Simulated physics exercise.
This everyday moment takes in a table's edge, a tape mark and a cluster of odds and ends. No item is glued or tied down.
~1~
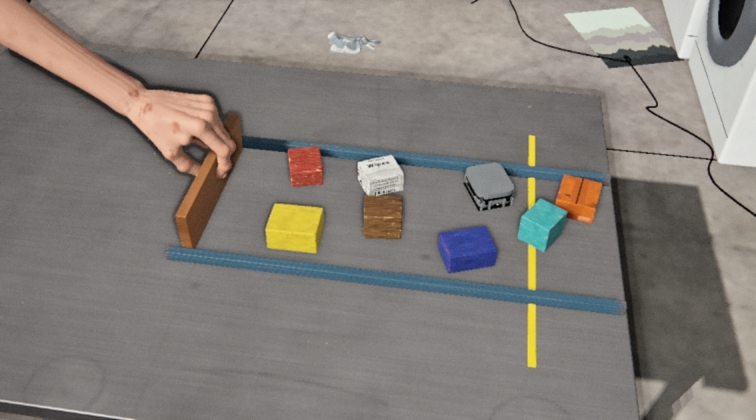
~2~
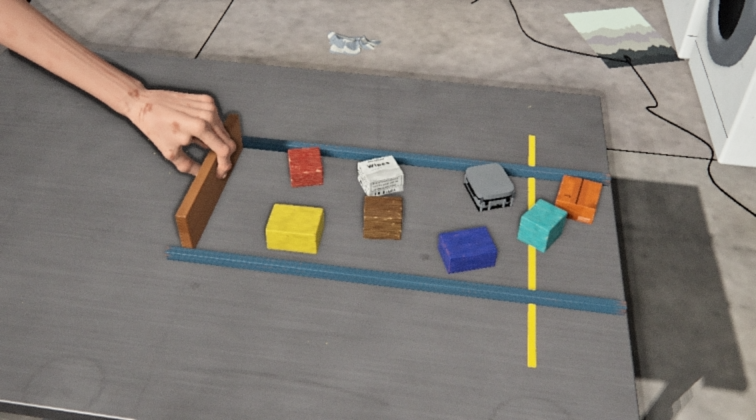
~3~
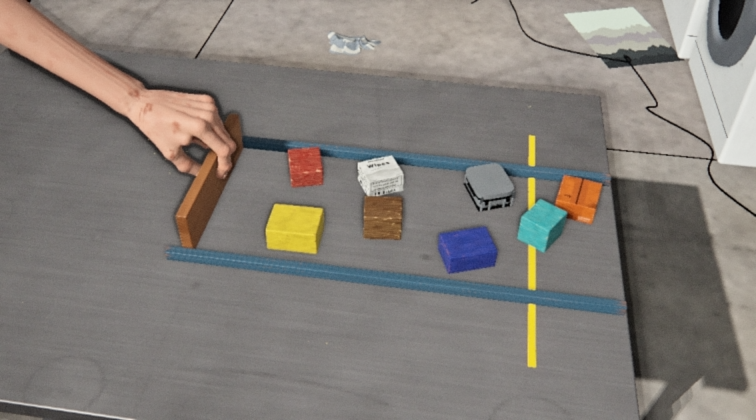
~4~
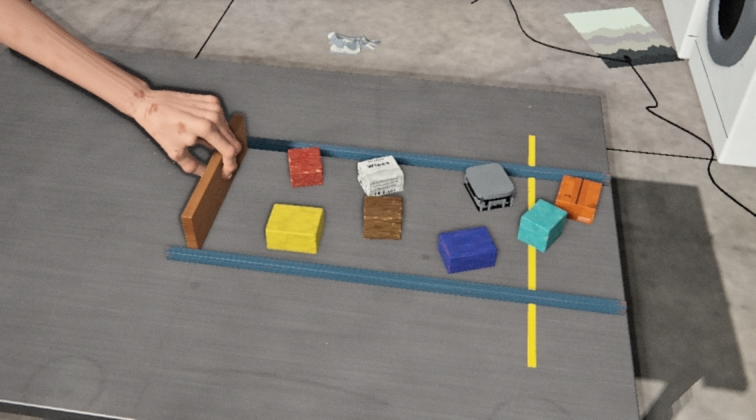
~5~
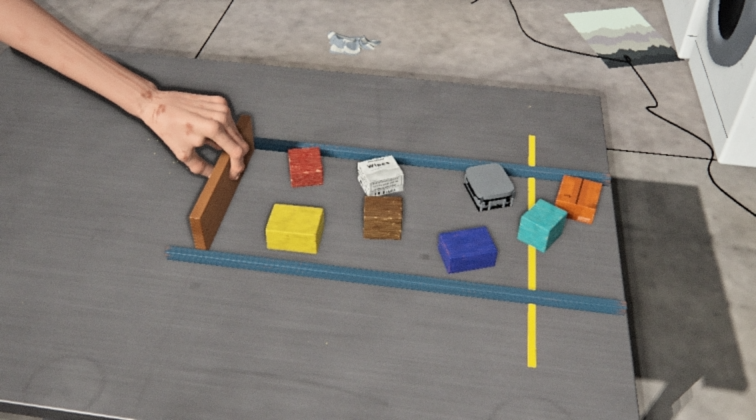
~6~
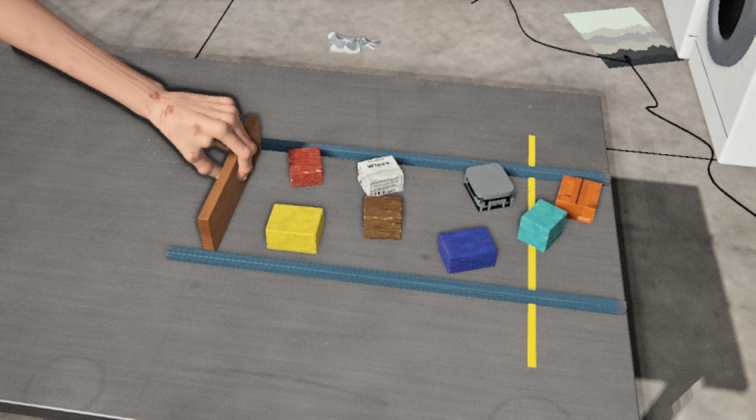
The video shows a hand holding a wooden board upright on a gray table between two blue strips, then sliding it slightly right toward several colored blocks and a gray case, which stay still near a yellow tape line.
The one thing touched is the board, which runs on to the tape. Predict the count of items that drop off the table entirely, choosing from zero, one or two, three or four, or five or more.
I predict one or two come down off the table.
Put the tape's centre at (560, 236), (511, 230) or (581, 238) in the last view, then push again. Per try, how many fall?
The counts: 3, 1 and 5.
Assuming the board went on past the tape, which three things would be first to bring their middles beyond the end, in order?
Orange box, grey case, blue block.
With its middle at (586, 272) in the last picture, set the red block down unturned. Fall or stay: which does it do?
Here it goes off.
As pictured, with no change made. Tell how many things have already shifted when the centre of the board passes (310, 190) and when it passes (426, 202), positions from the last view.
Moved so far: 2, later 6.
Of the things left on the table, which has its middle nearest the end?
The blue block is foremost.
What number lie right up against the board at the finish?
At rest, 3 are in contact.
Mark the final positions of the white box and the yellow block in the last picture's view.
White box: About (586, 203); yellow block: About (559, 260).
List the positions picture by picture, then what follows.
The first frame shows orange box (578, 199); turquoise block (542, 225); grey case (489, 187); board (213, 179); tape (532, 232).
The second frame shows turquoise block (542, 226); yellow block (296, 229).
The third frame shows grey case (489, 187); white box (381, 176).
The fourth frame shows orange box (578, 199); board (218, 179).
The fifth frame shows turquoise block (542, 226); blue block (467, 250).
The sixth frame shows orange box (578, 199); turquoise block (542, 226); grey case (489, 187); board (233, 181); tape (532, 232).
Soon after, none off yet; orange box at rest near (578, 199); turquoise block at rest near (542, 226); grey case at rest near (489, 187).
At rest, the number that fall off is one or two; fallen, grey case and orange box.
